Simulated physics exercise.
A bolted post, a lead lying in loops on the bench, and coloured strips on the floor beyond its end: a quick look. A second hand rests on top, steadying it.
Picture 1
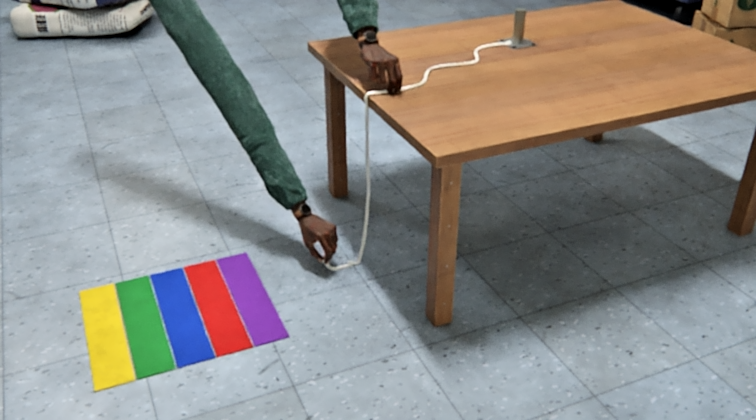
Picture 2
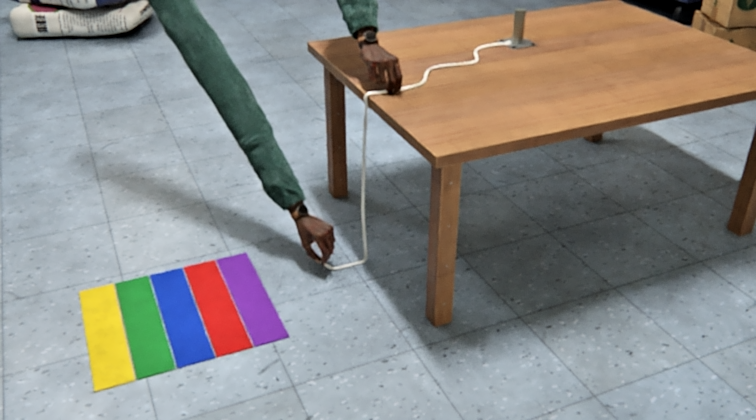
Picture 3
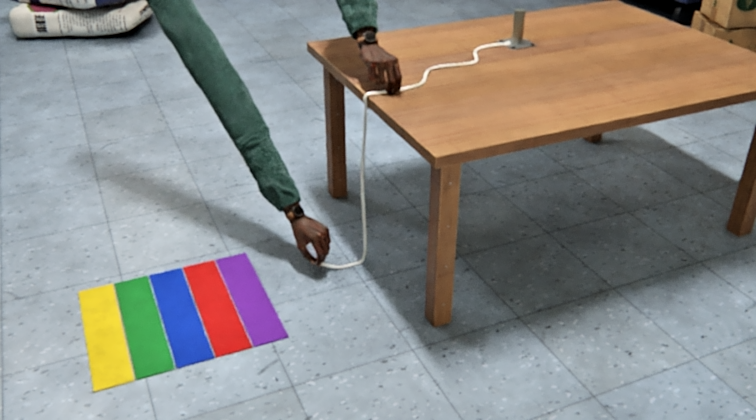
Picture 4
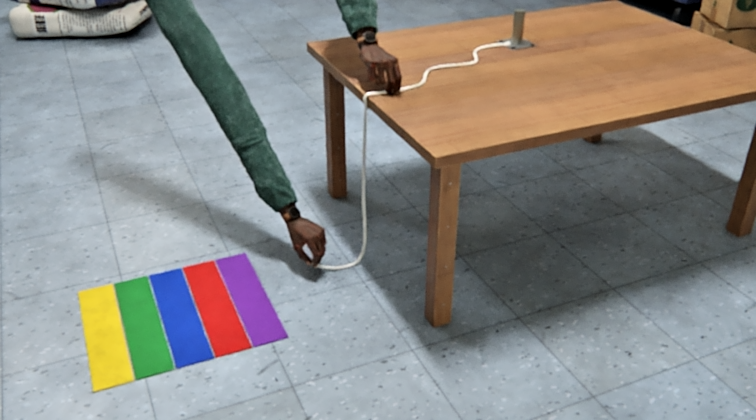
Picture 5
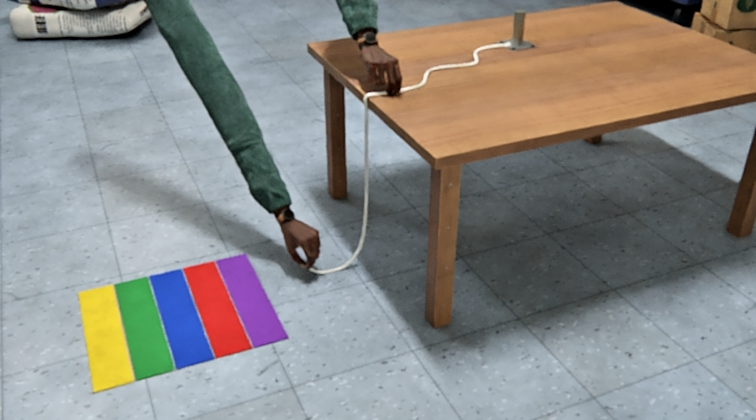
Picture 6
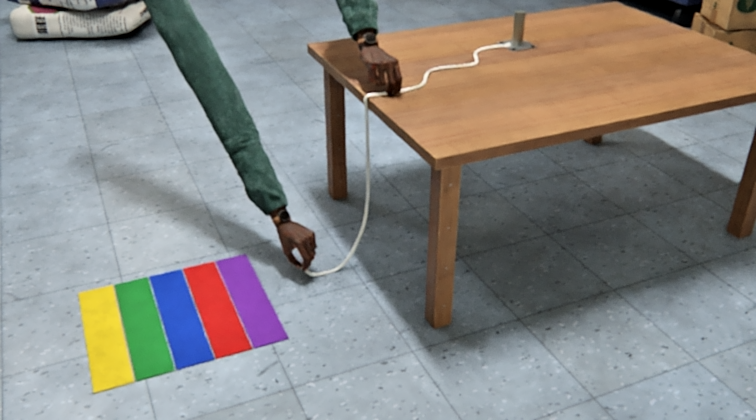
A person in green sleeves kept one hand on a white cord at the table's edge, while the other slowly drew its hanging end a little left, near coloured strips on the floor.
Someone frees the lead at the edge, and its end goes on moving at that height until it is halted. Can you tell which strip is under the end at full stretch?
Yes, the blue one.
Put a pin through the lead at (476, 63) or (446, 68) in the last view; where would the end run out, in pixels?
(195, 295); (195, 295).
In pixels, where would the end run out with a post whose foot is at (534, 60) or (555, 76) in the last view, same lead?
You'd see it somewhere around (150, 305), and then around (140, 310).
Soon after, end near (239, 283); over purple.
Then, end near (198, 293); over red.
At full stretch, end near (175, 299); over blue. The end stops over the blue strip.
